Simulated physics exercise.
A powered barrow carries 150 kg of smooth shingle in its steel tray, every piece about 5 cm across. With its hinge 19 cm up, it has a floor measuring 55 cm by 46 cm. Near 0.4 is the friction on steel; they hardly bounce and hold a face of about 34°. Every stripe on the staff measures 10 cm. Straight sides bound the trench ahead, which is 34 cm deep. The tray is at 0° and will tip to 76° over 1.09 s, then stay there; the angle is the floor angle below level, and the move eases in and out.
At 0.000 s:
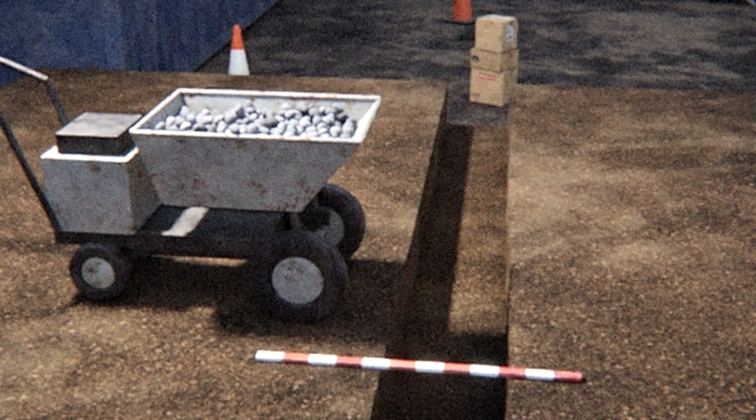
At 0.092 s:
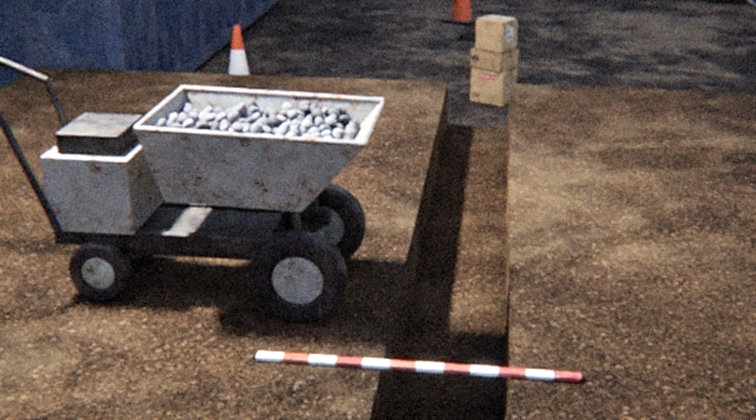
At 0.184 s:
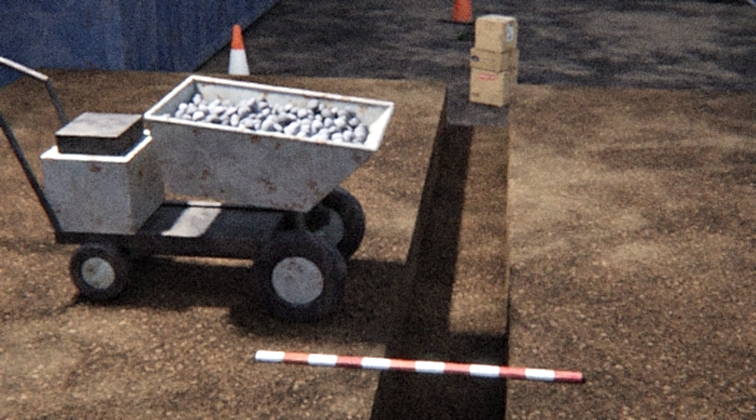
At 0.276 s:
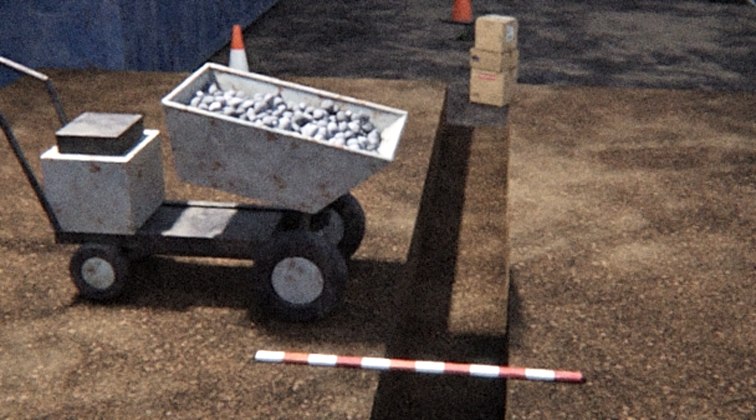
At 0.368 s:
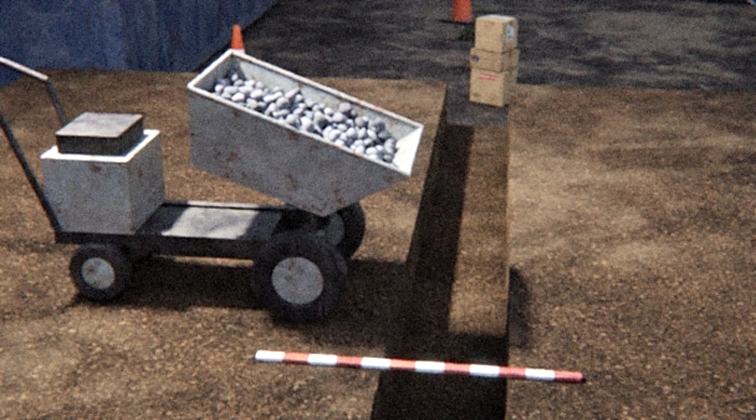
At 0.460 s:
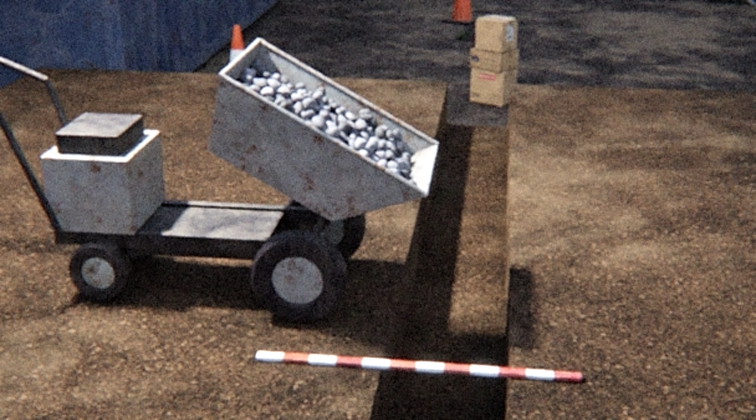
A rusty metal tray full of smooth grey stones sat level on a four-wheeled barrow beside a straight trench, then its left end rose steadily, slanting the tray down toward the right.
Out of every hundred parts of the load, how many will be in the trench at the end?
Close to 63 in every hundred.
After 0.8 s the floor is at 64°; 99 % in the tray, 1 % in the trench; the foremost stones are at (482, 261).
After 1.2 s the floor is at 76°; 41 % in the tray, 34 % in the trench, 25 % past the trench; the foremost stones are at (619, 308).
After 1.5 s the floor is at 76°; 8 % in the tray, 55 % in the trench, 37 % past the trench; the foremost stones are at (742, 313).
After 3.5 s the floor is at 76°; 0 % in the tray, 63 % in the trench, 37 % past the trench; the foremost stones are past the picture's edge.
